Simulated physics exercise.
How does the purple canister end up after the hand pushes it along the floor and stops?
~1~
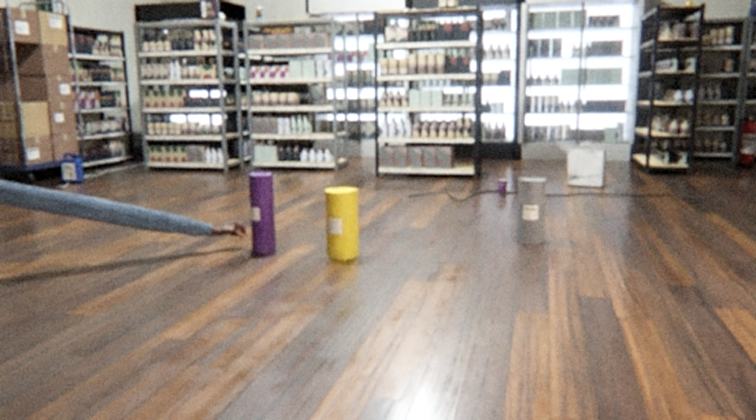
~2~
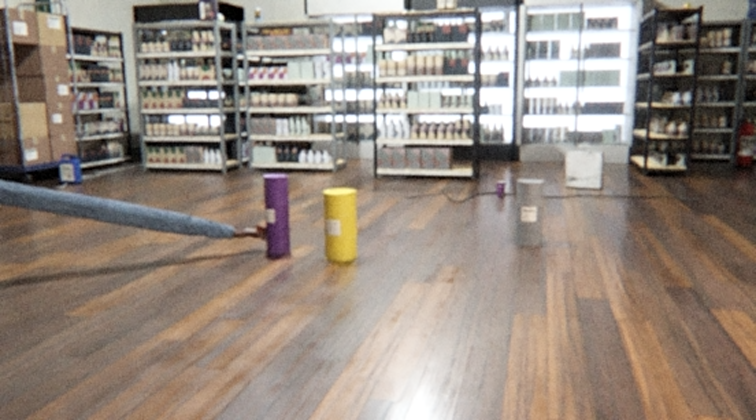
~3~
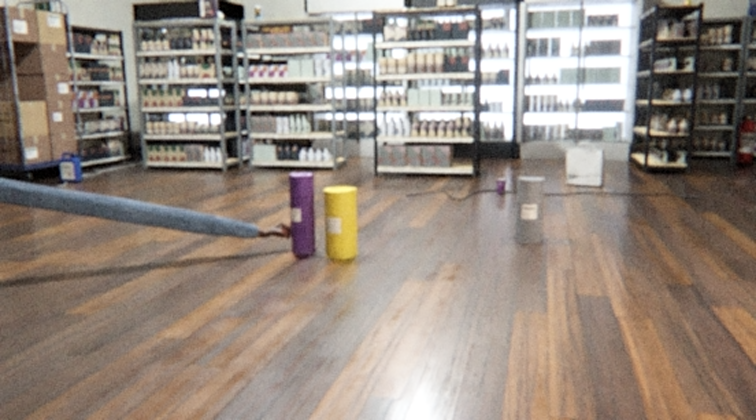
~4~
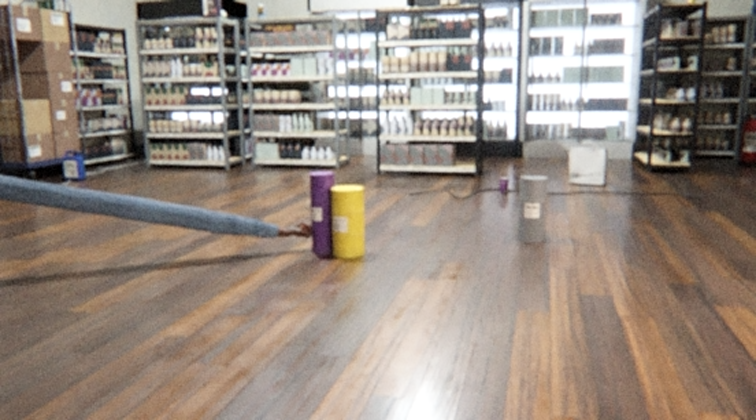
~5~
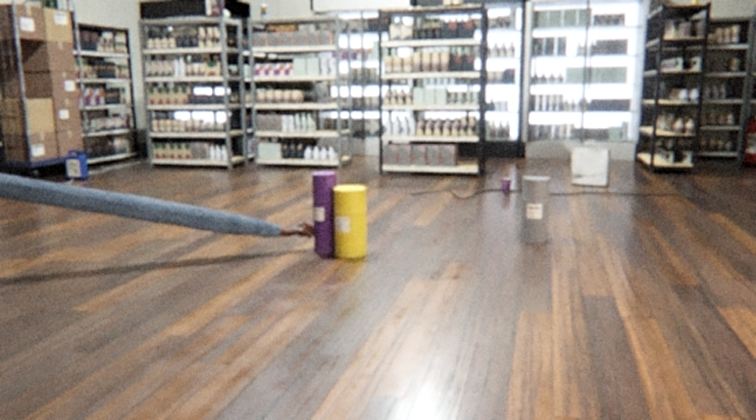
The purple canister is still standing upright, now close beside the yellow canister.
